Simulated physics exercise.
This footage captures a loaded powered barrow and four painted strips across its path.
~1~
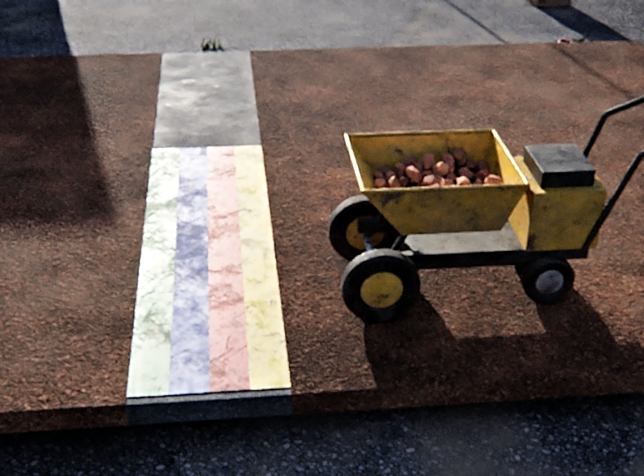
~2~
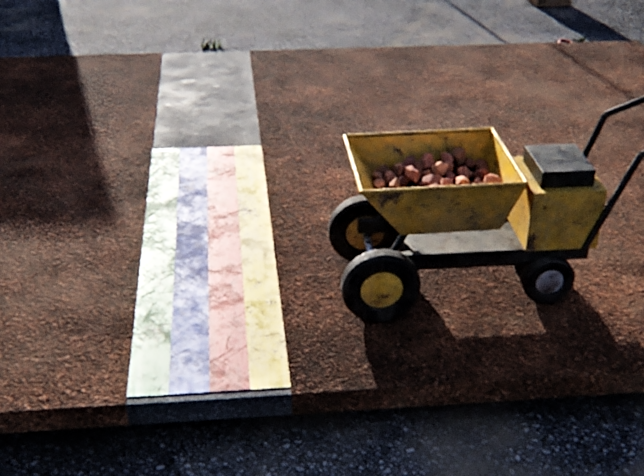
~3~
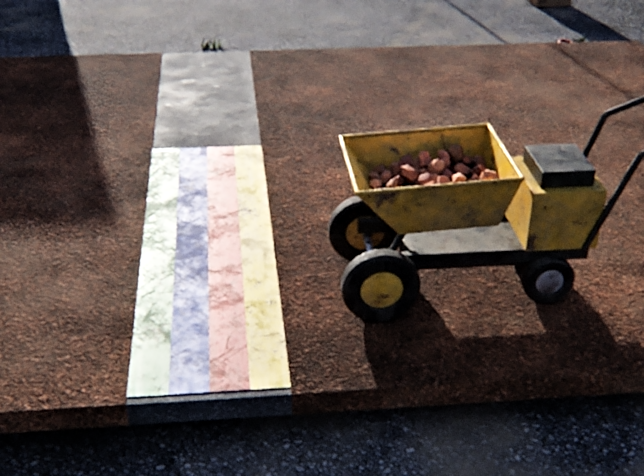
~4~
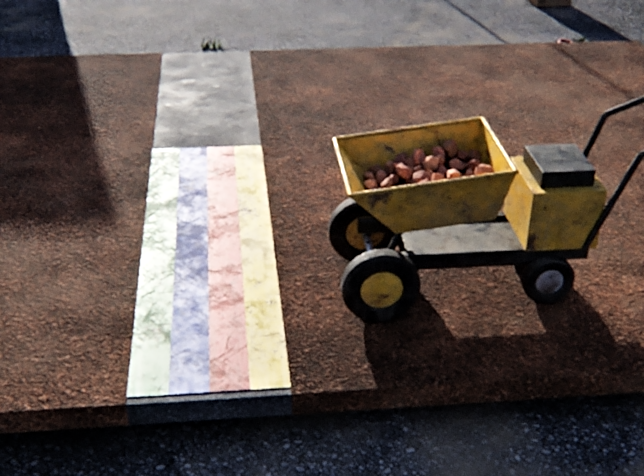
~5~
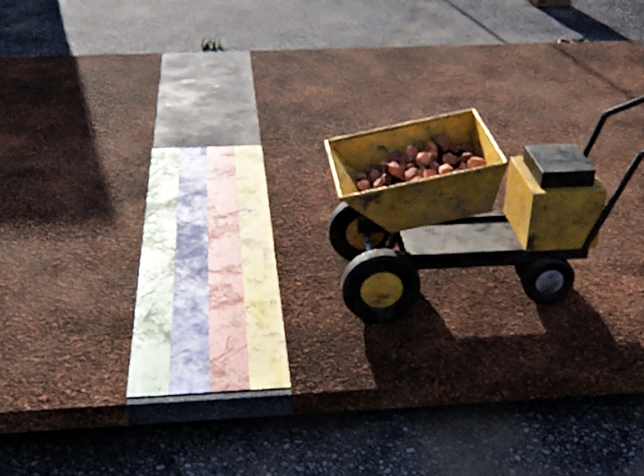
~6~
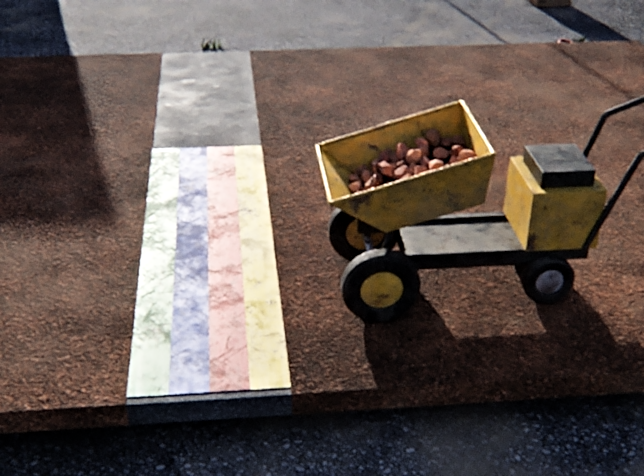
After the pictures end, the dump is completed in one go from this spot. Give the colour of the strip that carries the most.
It is red.
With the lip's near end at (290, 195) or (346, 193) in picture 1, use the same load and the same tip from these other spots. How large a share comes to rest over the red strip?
About 0 per cent for the first spot and about 30 per cent for the second.
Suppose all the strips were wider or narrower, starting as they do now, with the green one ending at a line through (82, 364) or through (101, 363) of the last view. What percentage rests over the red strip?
40 % and 40 %, near enough.
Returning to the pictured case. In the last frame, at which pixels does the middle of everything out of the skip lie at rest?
Last view, resting centre - approx. (213, 290).
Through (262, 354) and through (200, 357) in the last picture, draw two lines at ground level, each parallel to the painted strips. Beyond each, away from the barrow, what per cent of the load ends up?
Near 90 % and near 40 %, in that order.
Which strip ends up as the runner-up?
Second place goes to blue.
Soon after the last picture, skip tipped steeply; all in the skip.
A little later, skip tipped right over; nearly all in the skip; a small part over the yellow strip; a stray few over the red strip; a stray few falling.
Later still, skip tipped right over; a small part in the skip; a small part over the yellow strip; about a third over the red strip; about a quarter over the blue strip; a small part over the green strip; a stray few off the paint.
By the end, skip tipped right over; about a quarter over the yellow strip; about a third over the red strip; about a quarter over the blue strip; a small part over the green strip; a small part off the paint.
